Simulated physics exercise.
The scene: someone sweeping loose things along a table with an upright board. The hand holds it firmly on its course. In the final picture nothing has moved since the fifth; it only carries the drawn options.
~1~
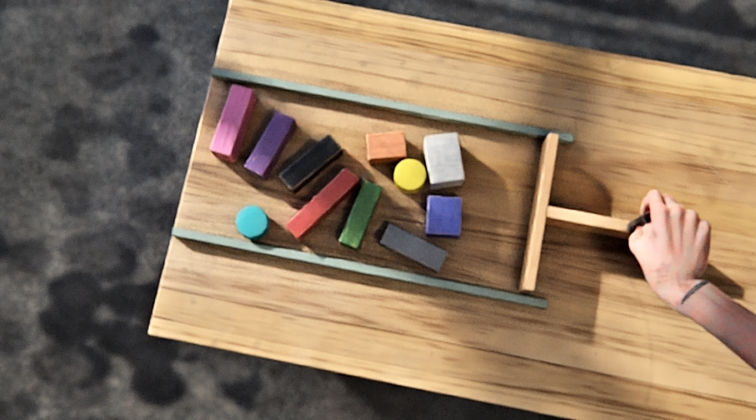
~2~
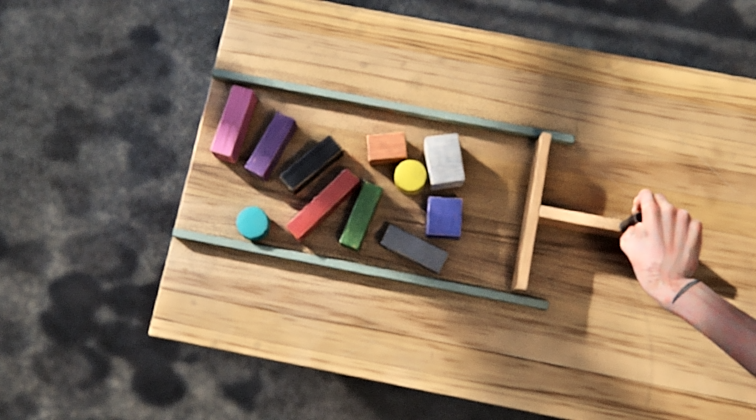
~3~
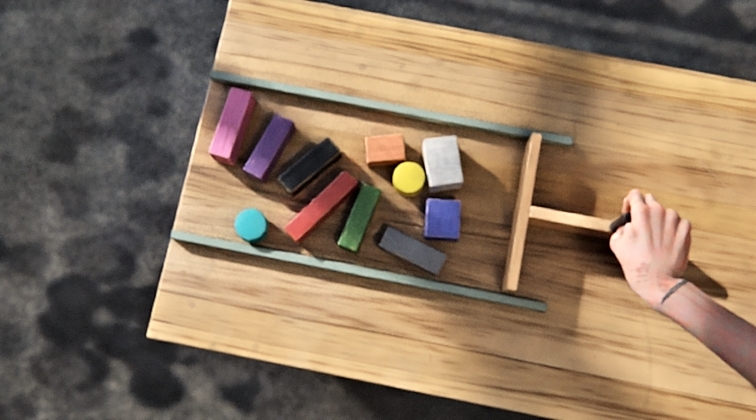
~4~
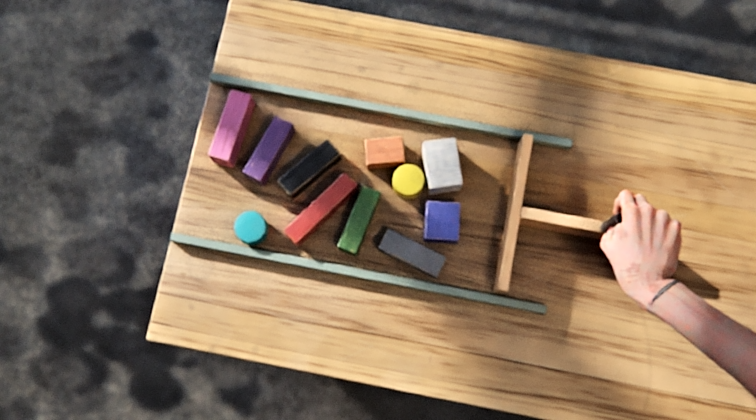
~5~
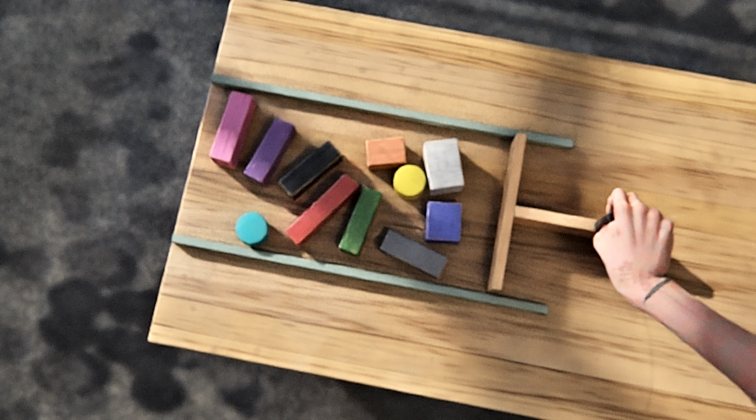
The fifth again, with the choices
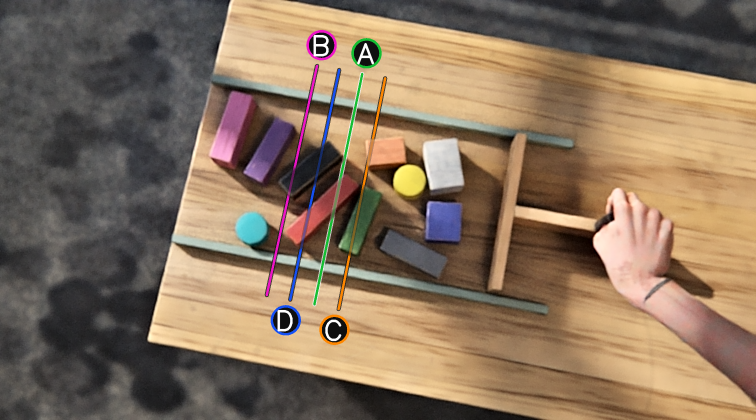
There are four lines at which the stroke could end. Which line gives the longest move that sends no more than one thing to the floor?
Line D.
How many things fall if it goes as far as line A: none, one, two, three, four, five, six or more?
By then, none.
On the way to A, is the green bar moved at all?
Yes.
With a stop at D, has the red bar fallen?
By then, no.
On the copy, A at (339, 186); B at (293, 177); C at (363, 190); D at (315, 181).
On D. First, board (439, 197); grey bar (388, 251); white block (423, 162).
Then, board (369, 184); turquoise tin (228, 220); red bar (274, 208).
Finally, board (317, 174); turquoise tin (191, 196); pink stick (213, 123); none fallen.
By contrast, A is within the limit but short; B drops two; C is within the limit but short.
